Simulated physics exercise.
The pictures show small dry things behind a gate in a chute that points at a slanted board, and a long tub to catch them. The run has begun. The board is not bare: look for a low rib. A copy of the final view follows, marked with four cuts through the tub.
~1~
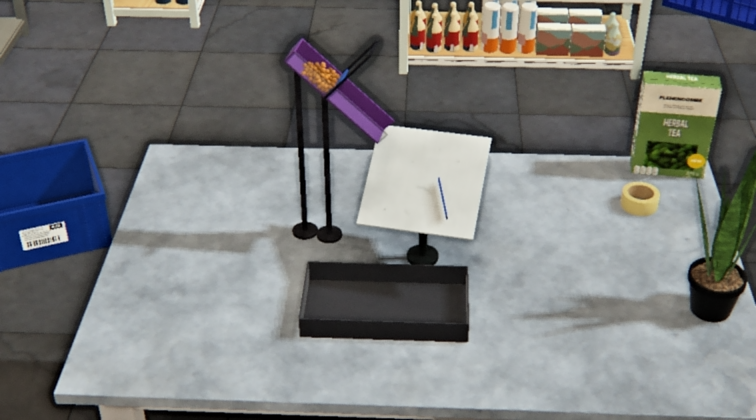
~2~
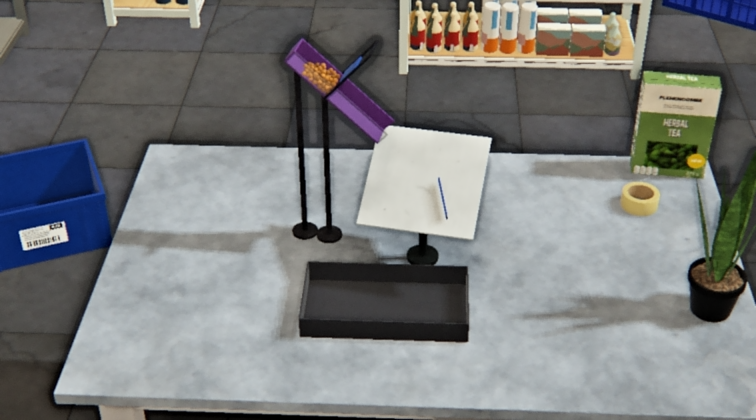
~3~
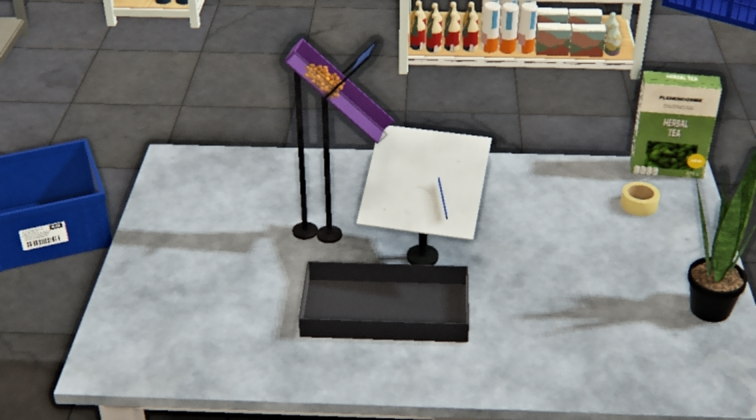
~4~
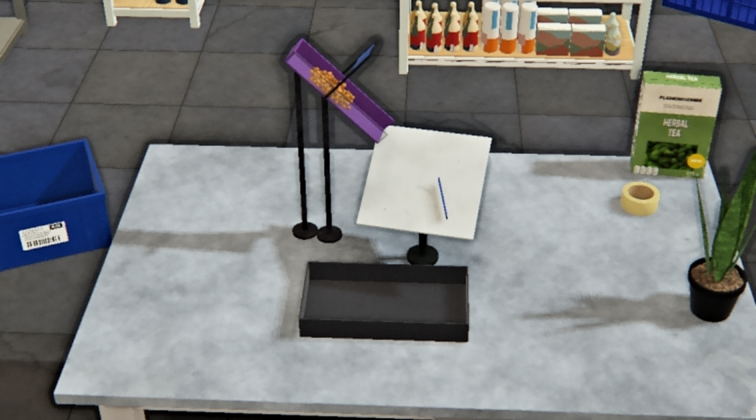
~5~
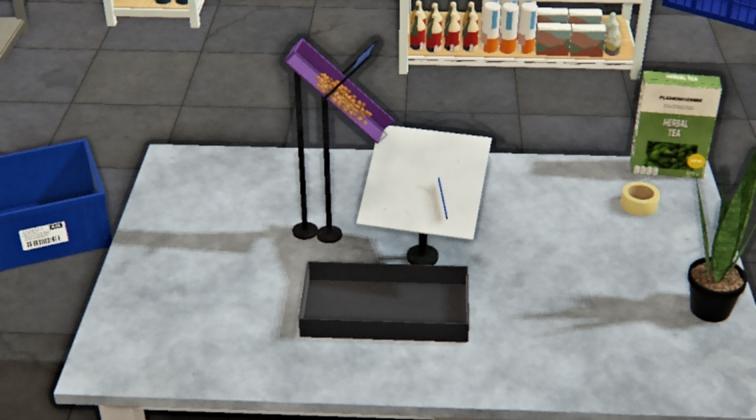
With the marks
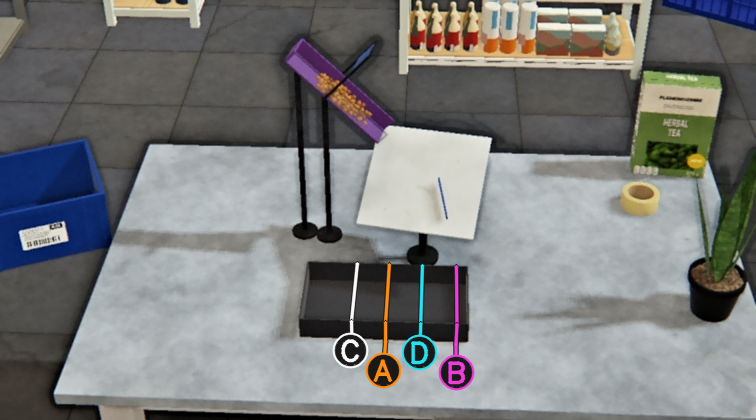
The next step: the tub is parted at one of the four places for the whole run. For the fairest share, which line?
D works best here.
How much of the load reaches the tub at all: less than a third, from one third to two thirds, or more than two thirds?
About that: More than two thirds.
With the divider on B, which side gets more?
More lands on the left.
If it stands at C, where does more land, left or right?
Right.
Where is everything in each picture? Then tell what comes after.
The first picture shows load behind the gate (324, 78), roasted chickpeas; lip of the chute (381, 137), sloping fairly steeply.
The second picture shows middle of the board (425, 180), tilted gently; middle of its low edge (414, 231); of its high edge (435, 131).
The third picture shows front corners of the tub (299, 319) and (469, 324), empty; front of the load (337, 95).
The fourth picture shows middle of the load (331, 89); its front (348, 108), roughly a third of the way to the lip; rib from (439, 177) to (447, 215).
The fifth picture shows middle of the load (342, 99); its front (365, 123), roughly two thirds of the way to the lip.
On the marked copy, line A crosses the front rim at (385, 321); line B crosses the front rim at (456, 324); line C crosses the front rim at (351, 320); line D crosses the front rim at (420, 322).
With A, of what is caught, about a tenth on the left of the divider, almost all on the right.
With B, of what is caught, almost all on the left of the divider, just a few on the right.
With C, of what is caught, just a few on the left of the divider, almost all on the right.
With D, of what is caught, roughly a third on the left of the divider, roughly two thirds on the right.
